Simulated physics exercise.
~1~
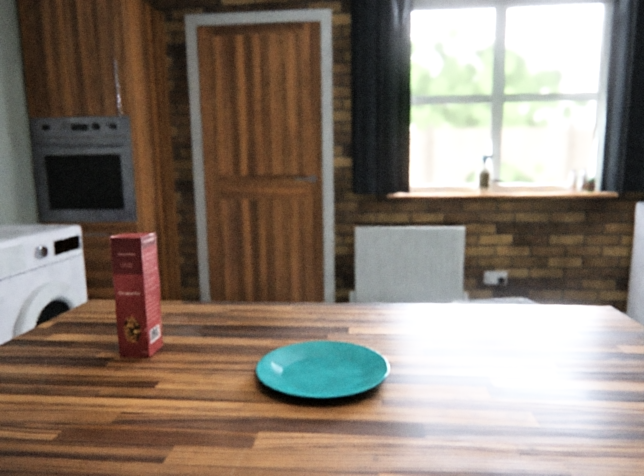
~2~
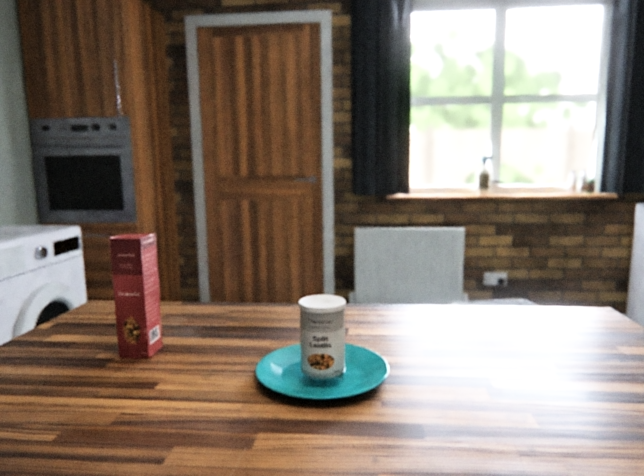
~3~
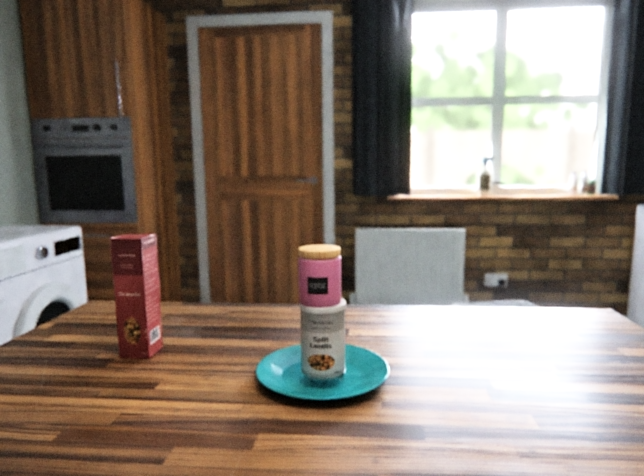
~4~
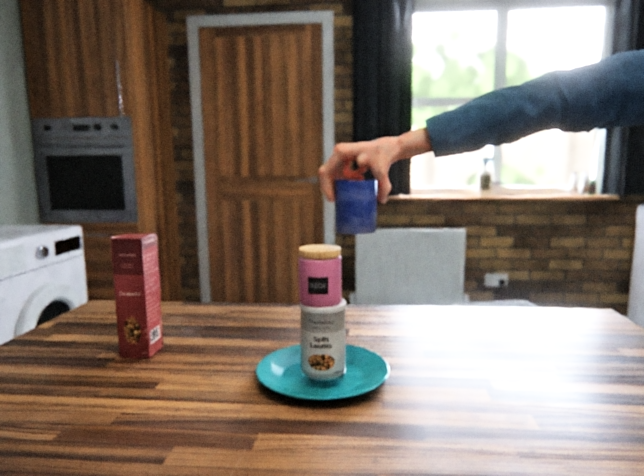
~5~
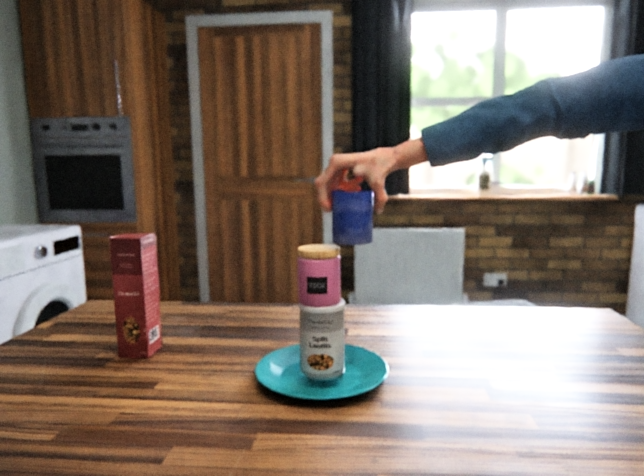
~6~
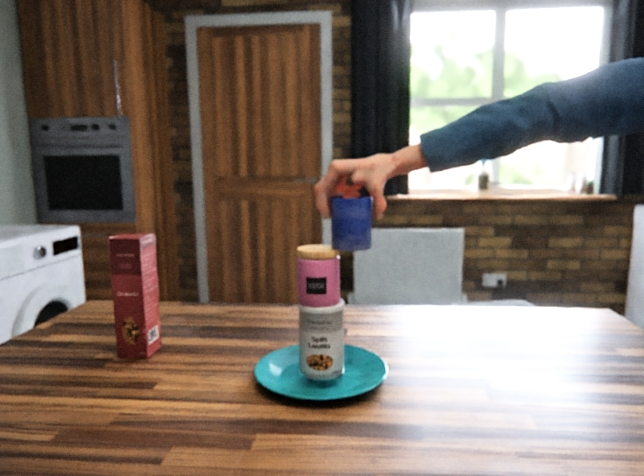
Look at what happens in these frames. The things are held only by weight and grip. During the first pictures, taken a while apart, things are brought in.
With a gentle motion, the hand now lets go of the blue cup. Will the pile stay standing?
No - some of it tumbles.
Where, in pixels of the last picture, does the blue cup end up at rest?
The object winds up at approximately (470, 348).
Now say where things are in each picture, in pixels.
In the first picture, the last thing is not in view yet.
In the second picture, the last thing is not in view yet; red carton (137, 295).
In the third picture, the last thing is not in view yet; pink jar (320, 275).
In the fourth picture, on its way; blue cup (356, 206); red carton (138, 295).
In the fifth picture, on its way; blue cup (352, 217); pink jar (319, 275).
In the sixth picture, in place under the hand; blue cup (351, 222); red carton (136, 295).
Then, 0.40 s later than the last frame, blue cup now fallen.
Then, 0.70 s later than the last frame, things are still on the move.
When it is over, fallen, blue cup; the other 4 as before. End places, in pixels of the last picture, blue cup near (470, 348). The pile comes apart.
